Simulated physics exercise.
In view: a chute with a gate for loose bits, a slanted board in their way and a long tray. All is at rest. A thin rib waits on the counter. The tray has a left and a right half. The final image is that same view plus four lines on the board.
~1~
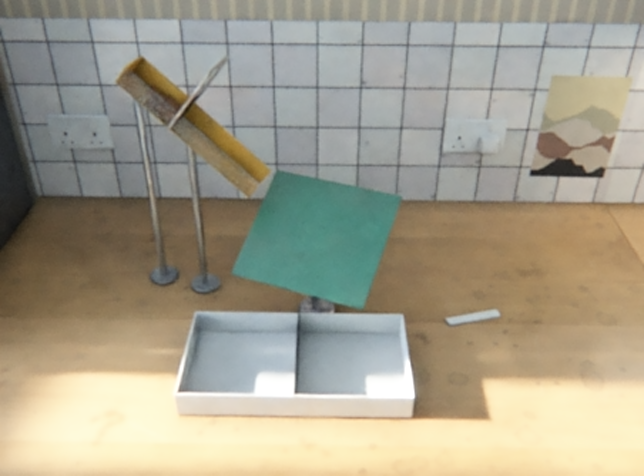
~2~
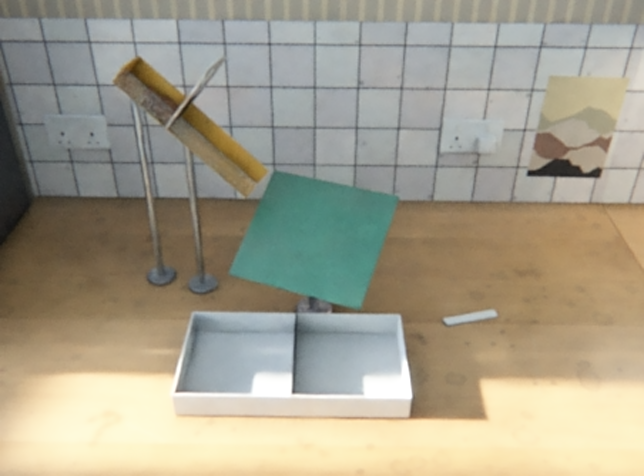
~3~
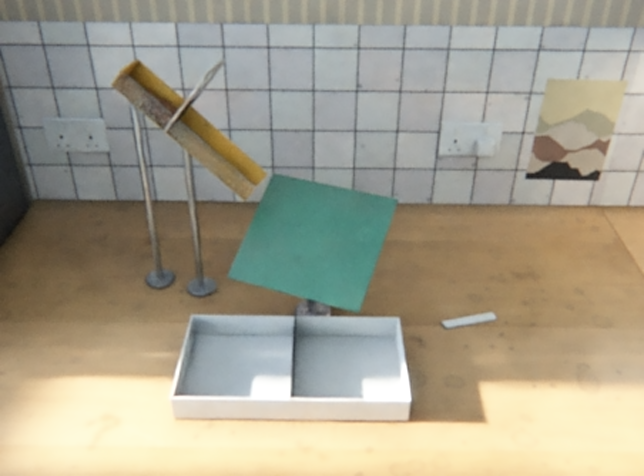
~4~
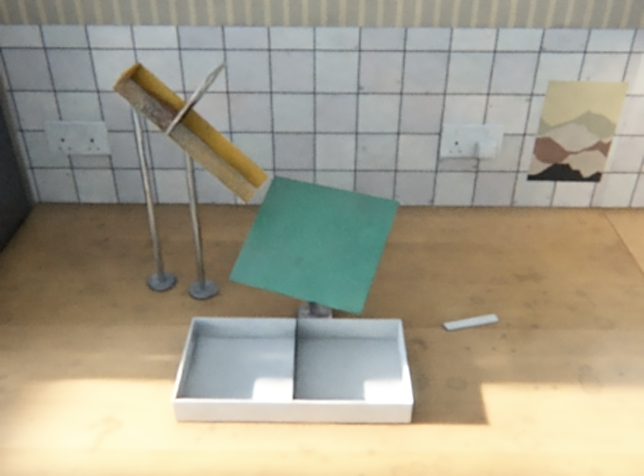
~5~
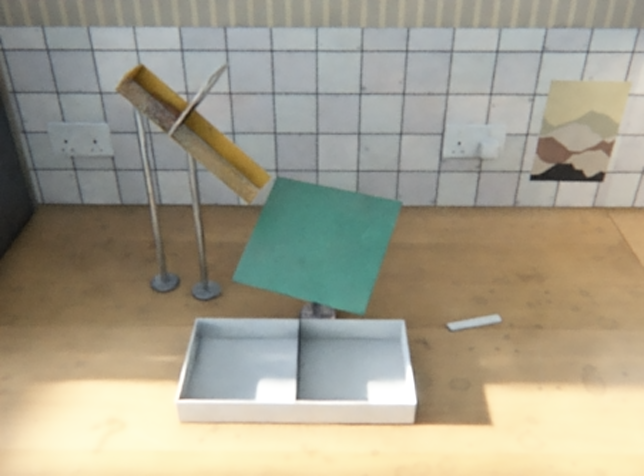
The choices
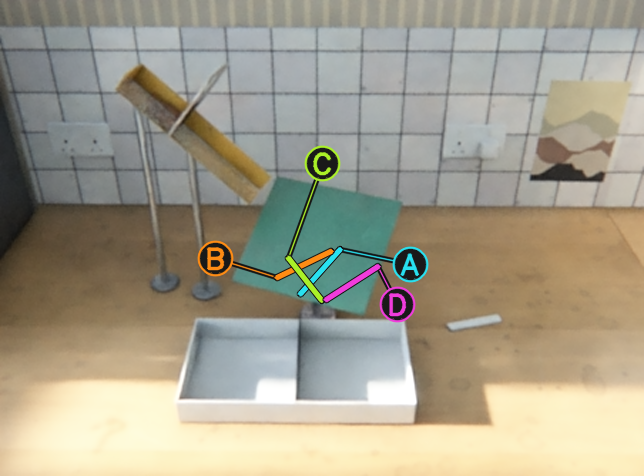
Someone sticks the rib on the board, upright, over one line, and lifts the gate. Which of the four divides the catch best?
Take D.
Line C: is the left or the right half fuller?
Right.
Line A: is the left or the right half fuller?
Left.
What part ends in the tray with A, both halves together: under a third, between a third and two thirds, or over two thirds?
It is over two thirds.
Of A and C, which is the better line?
It is C.
On the marked copy, line A from (340, 249) to (300, 293); line B from (331, 251) to (277, 277); line C from (288, 258) to (321, 300); line D from (377, 266) to (326, 299).
Choosing A, of what is caught, nearly all in the left half, a small part in the right.
Choosing B, of what is caught, most in the left half, a small part in the right.
Choosing C, of what is caught, about a quarter in the left half, most in the right.
Choosing D, of what is caught, about half in the left half, about half in the right.
